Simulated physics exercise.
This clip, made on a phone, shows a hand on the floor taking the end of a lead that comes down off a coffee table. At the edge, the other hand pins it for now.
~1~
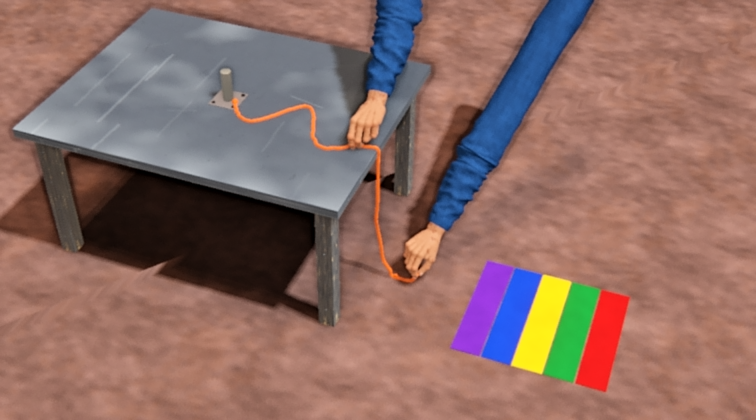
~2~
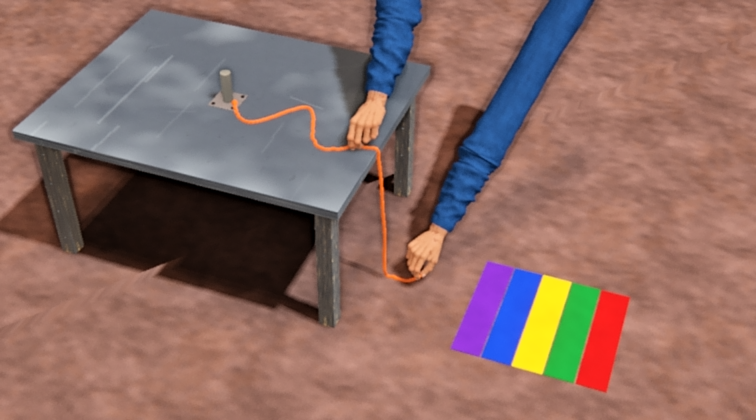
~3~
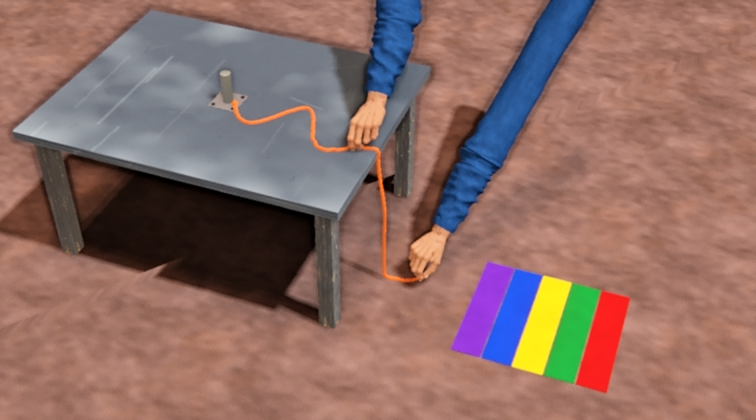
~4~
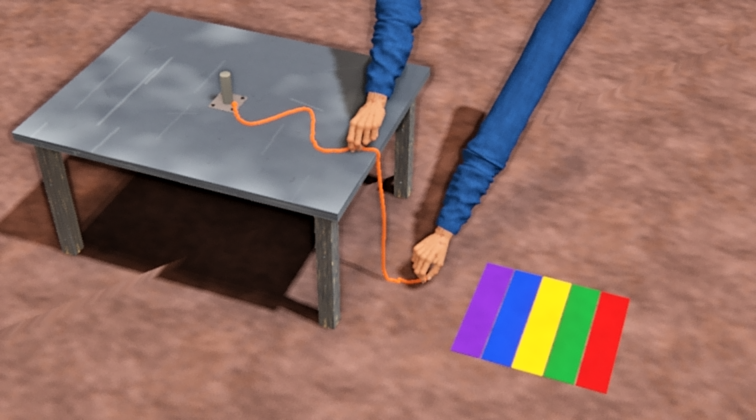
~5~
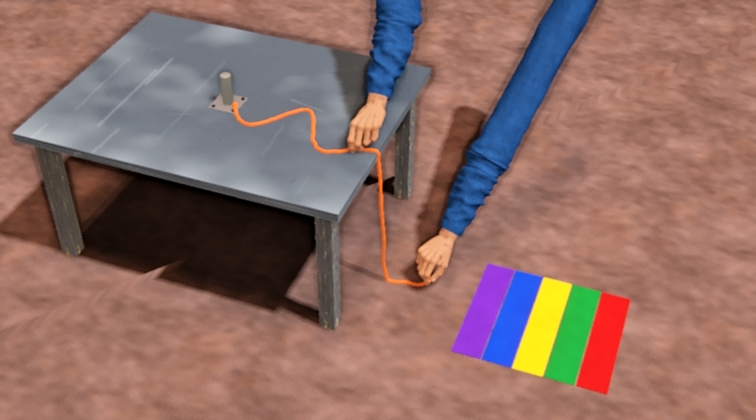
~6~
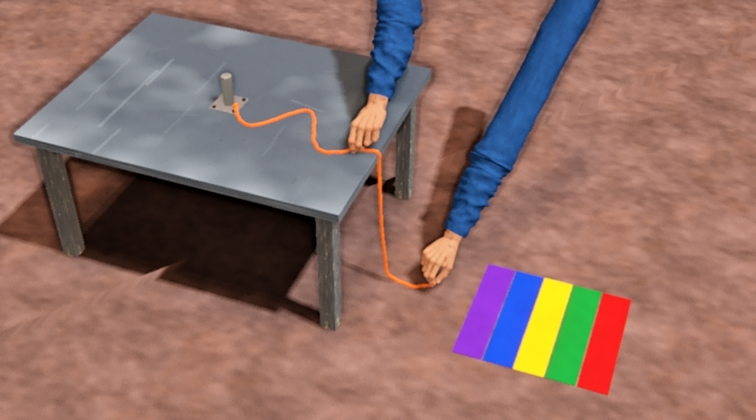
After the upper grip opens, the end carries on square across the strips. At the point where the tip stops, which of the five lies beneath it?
The red strip lies beneath it.
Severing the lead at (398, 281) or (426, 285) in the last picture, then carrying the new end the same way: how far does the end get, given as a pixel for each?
Around (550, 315) for the first cut and around (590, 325) for the second.
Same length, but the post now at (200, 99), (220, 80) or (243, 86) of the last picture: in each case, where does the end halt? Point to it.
In order, it comes out close to (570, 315), (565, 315) and (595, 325).
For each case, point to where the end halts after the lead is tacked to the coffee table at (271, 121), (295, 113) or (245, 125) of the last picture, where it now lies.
They end up at (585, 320), (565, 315) and (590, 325).
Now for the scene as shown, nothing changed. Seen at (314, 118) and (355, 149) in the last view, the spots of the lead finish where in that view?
You'll find the first mark at (342, 136) and the second mark at (423, 181).
A little later, end near (546, 311); over yellow.
Next, end near (586, 322); over green.
When it is tight, end near (609, 328); over red. The red one.
